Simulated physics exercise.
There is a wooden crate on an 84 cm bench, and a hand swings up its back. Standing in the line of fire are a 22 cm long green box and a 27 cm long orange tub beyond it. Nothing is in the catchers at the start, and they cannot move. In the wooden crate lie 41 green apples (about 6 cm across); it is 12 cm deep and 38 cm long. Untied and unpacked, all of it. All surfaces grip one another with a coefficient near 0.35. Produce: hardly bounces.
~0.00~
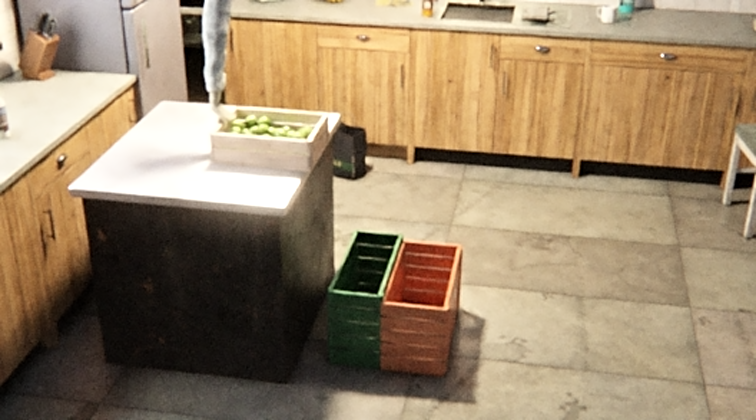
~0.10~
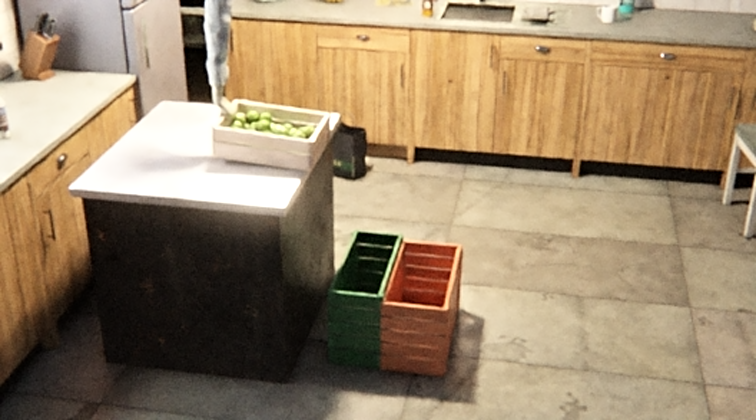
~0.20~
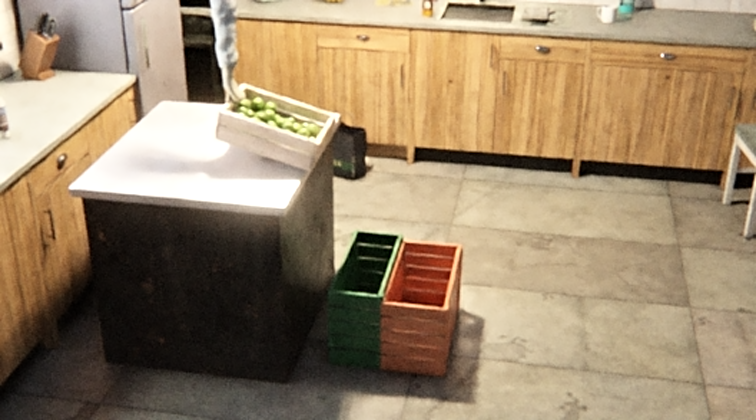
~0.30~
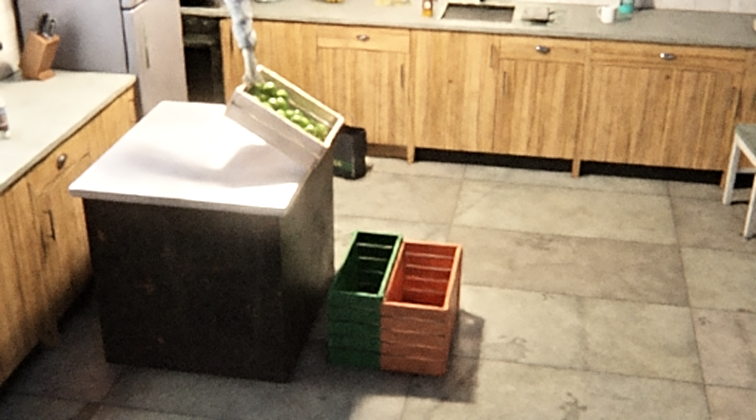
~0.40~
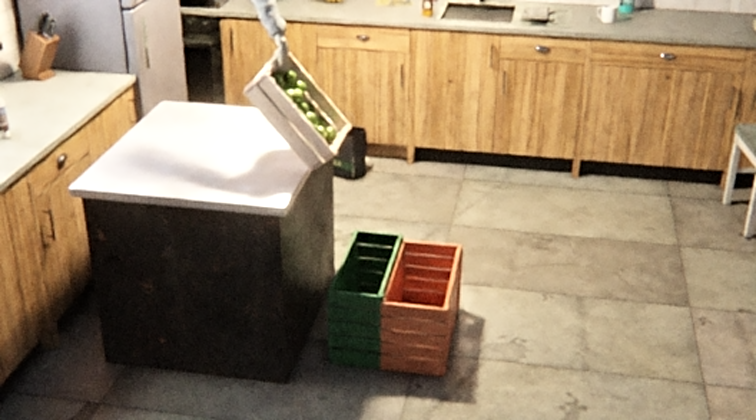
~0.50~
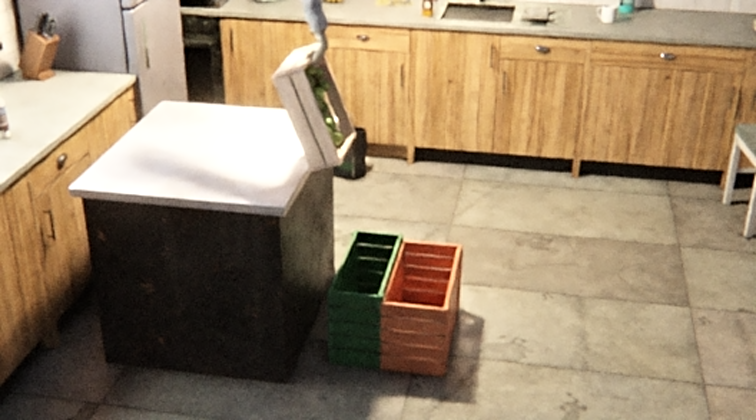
A hand lifted the back of a wooden crate of green apples on a white-topped kitchen bench, tilting it steeply toward the right, while a green box and an orange tub stood on the floor.
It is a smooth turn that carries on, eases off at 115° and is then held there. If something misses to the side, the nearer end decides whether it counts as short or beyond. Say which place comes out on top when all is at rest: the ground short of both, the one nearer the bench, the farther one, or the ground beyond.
I would say second comes out on top.
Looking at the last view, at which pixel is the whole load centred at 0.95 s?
Somewhere near (396, 190) in the last picture's pixels.
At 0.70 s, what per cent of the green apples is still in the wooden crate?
Roughly 75 percent.
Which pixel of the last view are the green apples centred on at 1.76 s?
The middle lies near (419, 325).
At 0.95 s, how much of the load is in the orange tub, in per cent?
Close to 20 in a hundred.
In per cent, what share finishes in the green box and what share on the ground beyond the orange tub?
Around 15 per cent and 10 per cent, in that order.
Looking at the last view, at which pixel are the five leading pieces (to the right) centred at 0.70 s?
Close to (373, 138).
After 0.70 s, tilt 103°; 30 still in the wooden crate and 11 in the air.
After 0.95 s, tilt 115°; 4 still in the wooden crate, 9 in the orange tub and 28 in the air.
After 1.31 s, tilt 115°; 7 in the green box, 25 in the orange tub, 2 on the ground beyond the orange tub and 7 in the air.
Outcome (at 1.76 s), 6 in the green box, 31 in the orange tub and 4 on the ground beyond the orange tub.
